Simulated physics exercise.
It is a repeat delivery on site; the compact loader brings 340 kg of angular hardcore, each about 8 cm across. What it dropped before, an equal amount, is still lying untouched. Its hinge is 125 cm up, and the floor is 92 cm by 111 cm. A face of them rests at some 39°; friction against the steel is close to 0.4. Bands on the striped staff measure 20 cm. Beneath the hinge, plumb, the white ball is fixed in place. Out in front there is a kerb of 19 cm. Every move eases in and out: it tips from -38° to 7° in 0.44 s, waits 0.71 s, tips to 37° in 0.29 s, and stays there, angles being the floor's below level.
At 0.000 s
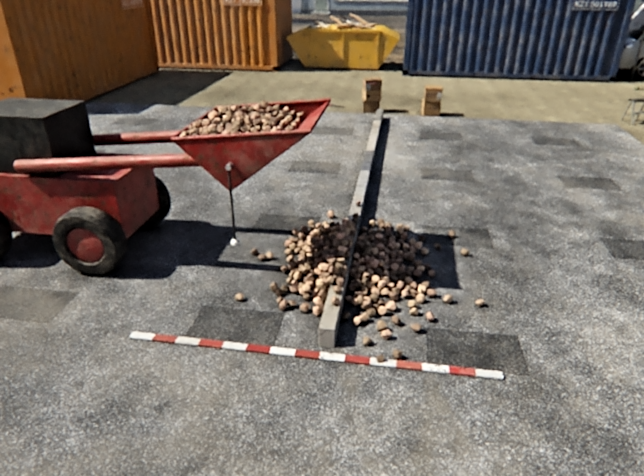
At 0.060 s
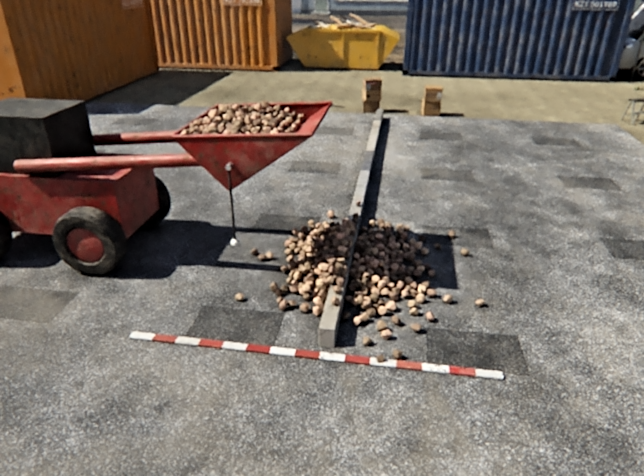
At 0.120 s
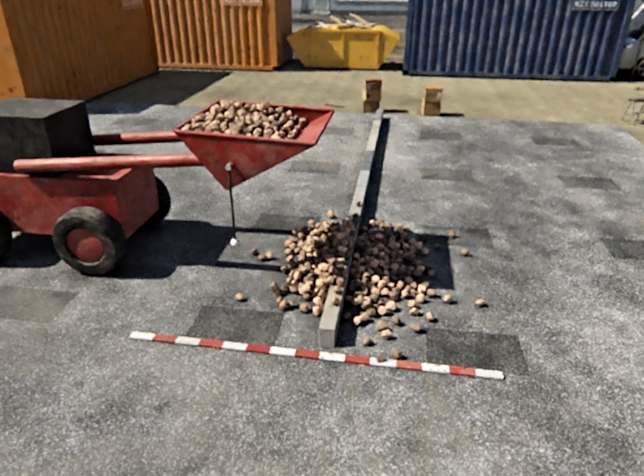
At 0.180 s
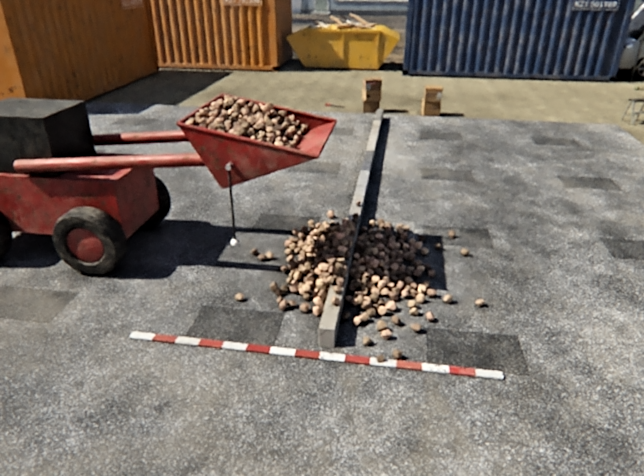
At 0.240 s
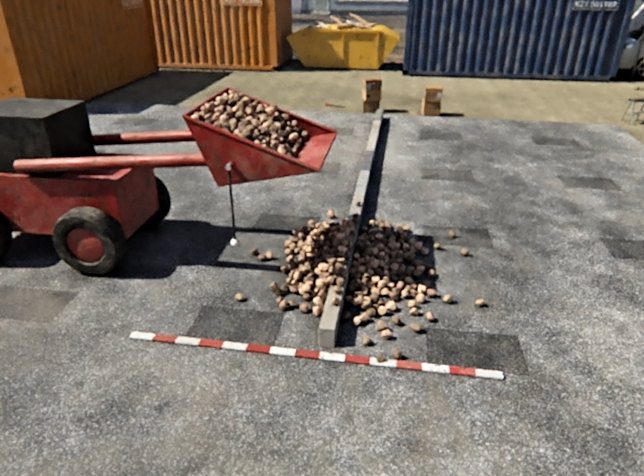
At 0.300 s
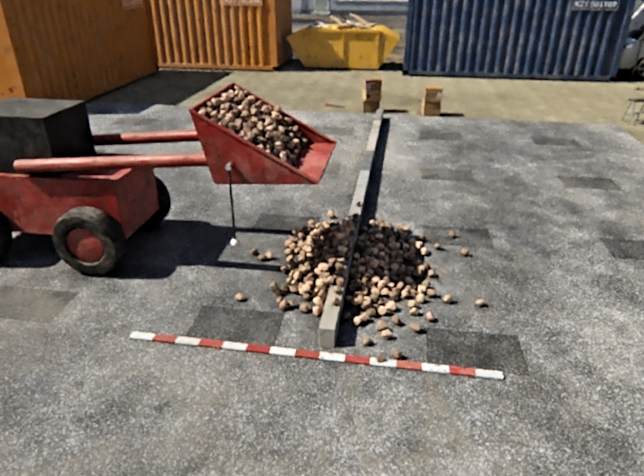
In a paved yard with shipping containers behind, a red loader steadily tilted its bucket of brownish stones forward to the right, the load shifting inside, while another heap lay still across a kerb.
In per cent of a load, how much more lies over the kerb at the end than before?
Some 37 per cent more.
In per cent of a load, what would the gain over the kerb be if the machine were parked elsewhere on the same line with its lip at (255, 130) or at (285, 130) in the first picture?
First place: Roughly 0 %; second place: Roughly 5 %.
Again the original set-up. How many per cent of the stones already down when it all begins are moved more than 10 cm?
Around 5 in a hundred.
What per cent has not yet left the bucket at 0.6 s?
Close to 100 in a hundred is still held.
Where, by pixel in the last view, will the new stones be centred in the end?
Near (331, 251).
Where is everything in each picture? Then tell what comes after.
Lip at (311, 131), floor tilted -38°, highest stones at (262, 111). The earlier load is highest near (339, 250), 31 cm above ground level, 57 % on this side of the kerb, 43 % over the kerb, in the first picture.
The bucket is at -36°, its lip at (312, 135); the top of the load is at (251, 111); the stones move at 0.3 m/s on average, in the second picture.
Lip at (316, 144), floor tilted -30°, highest stones at (229, 108); the stones move at 0.5 m/s on average, in the third picture.
Lip at (318, 157), floor tilted -22°, highest stones at (224, 103); the stones move at 0.6 m/s on average, in the fourth picture.
The bucket is at -12°, its lip at (319, 171); the top of the load is at (229, 99); the stones move at 0.6 m/s on average, in the fifth picture.
The bucket is at -4°, its lip at (318, 183); the top of the load is at (234, 95); the stones move at 0.5 m/s on average, in the sixth picture.
After 0.4 s the floor is at 6°; in per cent of one load, 100 in the bucket, 57 on this side of the kerb, 43 over the kerb; the foremost stones are at (447, 275).
After 0.6 s the floor is at 7°; in per cent of one load, 100 in the bucket, 57 on this side of the kerb, 43 over the kerb; the foremost stones are at (447, 275).
After 1.9 s the floor is at 37°; in per cent of one load, 42 in the bucket, 114 on this side of the kerb, 44 over the kerb; the foremost stones are at (447, 268).
After 4.6 s the floor is at 37°; in per cent of one load, 0 in the bucket, 120 on this side of the kerb, 80 over the kerb; the foremost stones are at (455, 263). Net gain over the kerb, 37.
